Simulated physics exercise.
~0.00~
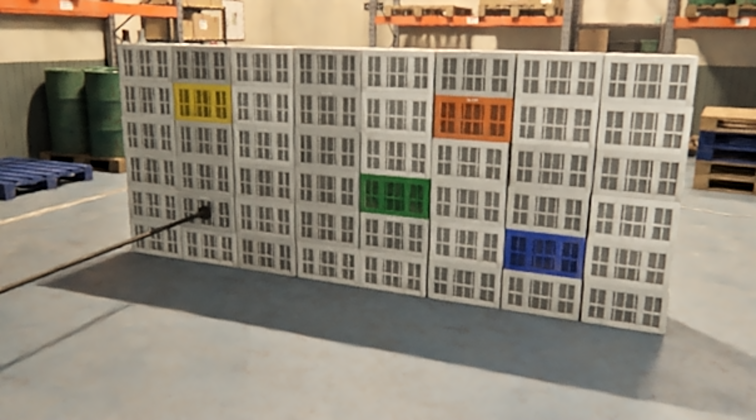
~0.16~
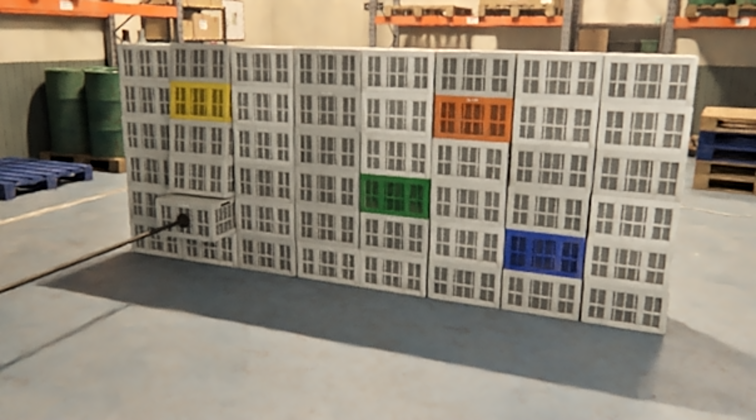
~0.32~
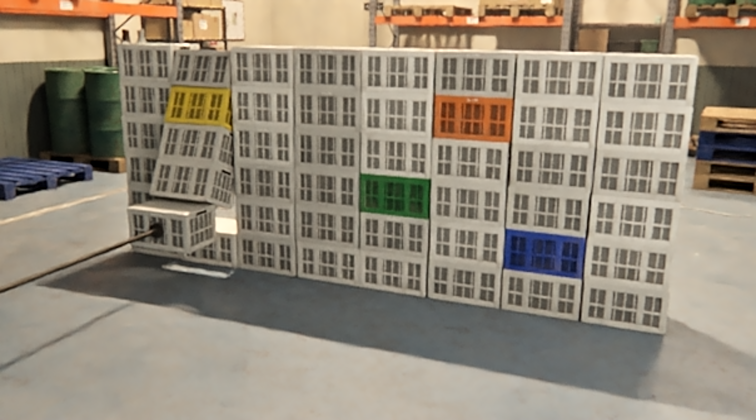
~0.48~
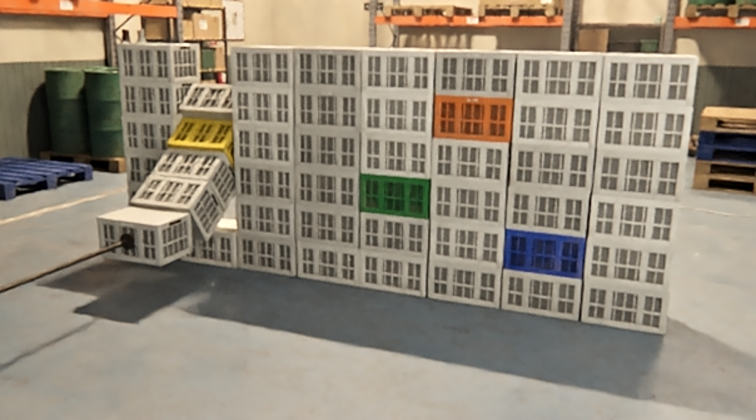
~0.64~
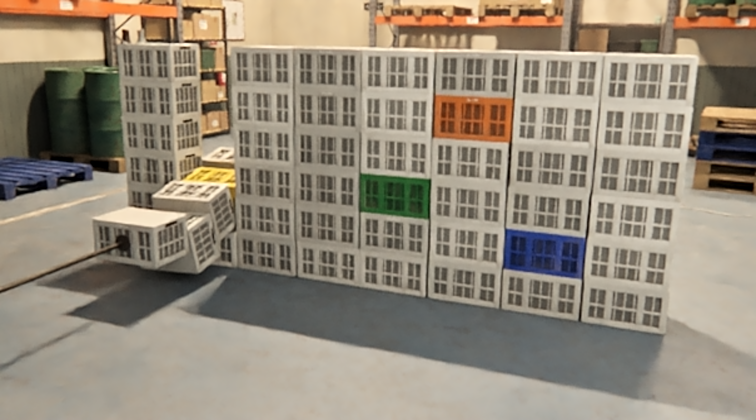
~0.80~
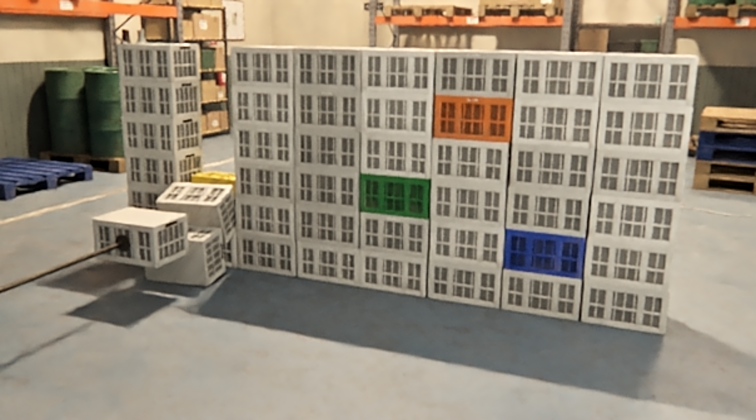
A rigid arm pulls a white crate from the wall, and the crates above tumble down.
